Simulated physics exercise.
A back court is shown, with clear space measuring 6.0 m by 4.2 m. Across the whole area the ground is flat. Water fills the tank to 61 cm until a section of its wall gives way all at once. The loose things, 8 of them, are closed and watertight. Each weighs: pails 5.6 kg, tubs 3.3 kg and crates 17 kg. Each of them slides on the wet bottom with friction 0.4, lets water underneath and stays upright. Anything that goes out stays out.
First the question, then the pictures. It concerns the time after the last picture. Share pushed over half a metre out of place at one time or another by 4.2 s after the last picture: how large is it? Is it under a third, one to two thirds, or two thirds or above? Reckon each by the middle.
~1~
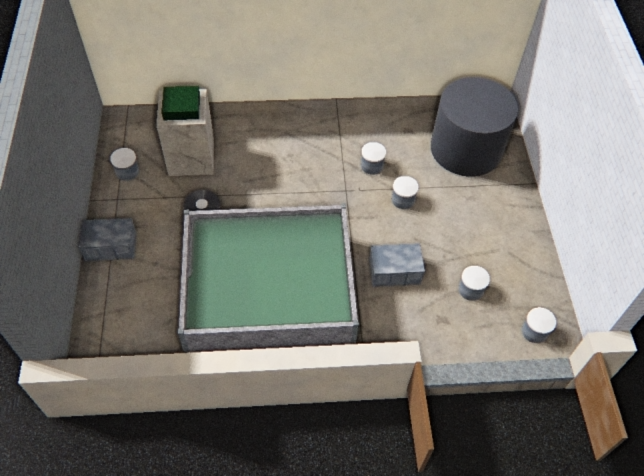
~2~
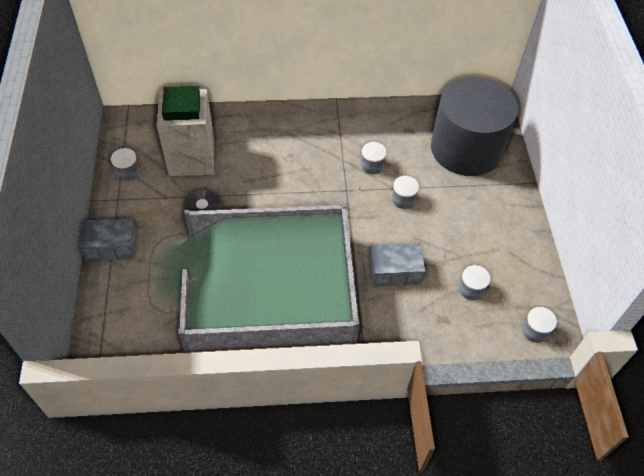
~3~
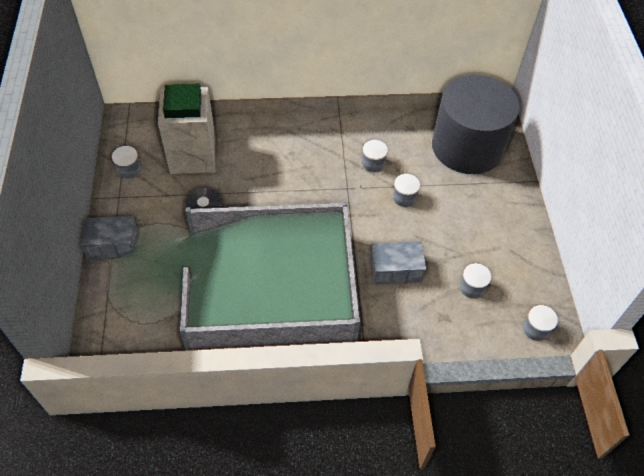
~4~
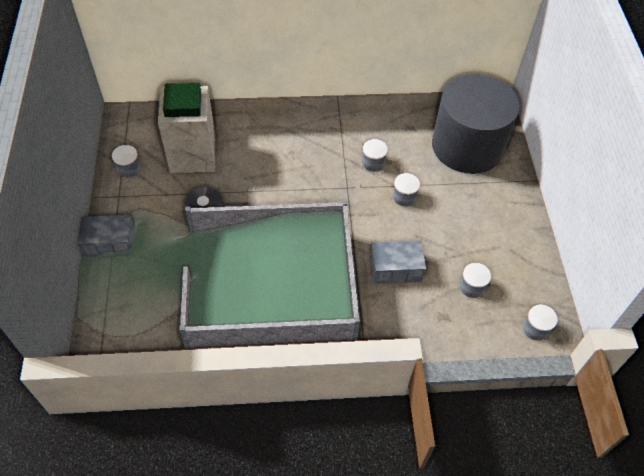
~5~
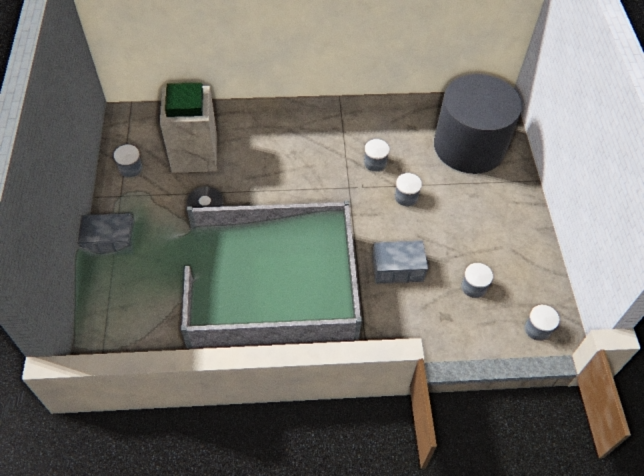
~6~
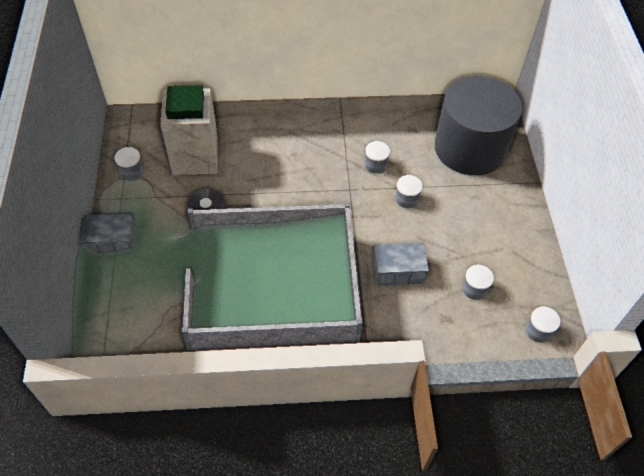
The count shifted never gets to a third.
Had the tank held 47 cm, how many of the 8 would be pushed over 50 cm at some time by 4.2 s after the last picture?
With that change, 2 of them.
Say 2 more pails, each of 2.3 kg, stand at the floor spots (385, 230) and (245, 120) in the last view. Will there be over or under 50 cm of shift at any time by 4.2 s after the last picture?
Listed in order, the answers are inside half a metre followed by beyond half a metre.
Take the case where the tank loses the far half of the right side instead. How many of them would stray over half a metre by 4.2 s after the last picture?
You'd get 4 in that case.
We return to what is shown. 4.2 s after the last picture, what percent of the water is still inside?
I'd say some 100 percent hasn't gone yet.
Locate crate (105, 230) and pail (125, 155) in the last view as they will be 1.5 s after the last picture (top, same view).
Approx. (150, 110); approx. (180, 94).
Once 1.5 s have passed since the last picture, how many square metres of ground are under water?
I'd put it close to 8.5 m2.
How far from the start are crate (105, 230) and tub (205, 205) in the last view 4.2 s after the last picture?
The first is off by 350 cm, the second by 0 cm.
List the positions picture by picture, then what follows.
In the first picture, a crate at (106, 233), on the bottom; a pail at (406, 186), on the bottom; water covers 2.7 m2; 0 of 8 have shifted.
In the second picture, a crate at (106, 233), on the bottom; a pail at (406, 186) rests on the ground; water covers 3.2 m2; 0 of 8 have shifted.
In the third picture, a crate at (107, 230), on the bottom; a pail at (407, 184), on the bottom; water covers 3.8 m2; 0 of 8 have shifted.
In the fourth picture, a crate at (104, 229) rests on the ground, 3 cm from its start; a pail at (407, 183) rests on the ground; water covers 4.4 m2; 0 of 8 have shifted.
In the fifth picture, a crate at (105, 228) rests on the ground, 5 cm from its start; a pail at (409, 183), on the bottom; water covers 4.8 m2; 1 of 8 have shifted.
In the sixth picture, a crate at (105, 228), on the bottom, 6 cm from its start; a pail at (410, 185) rests on the ground; water covers 5.3 m2; 1 of 8 have shifted.
Then, 0.4 s after the last picture 0 of 8 are over 50 cm from their spots; 1 afloat.
Then, 1.5 s after the last picture 2 of 8 are over 50 cm from their spots; 2 afloat.
Then, 2.8 s after the last picture 2 of 8 are over 50 cm from their spots; 0 afloat.
Then, 4.2 s after the last picture 2 of 8 are over 50 cm from their spots, and 2 have been at some point; 0 afloat.
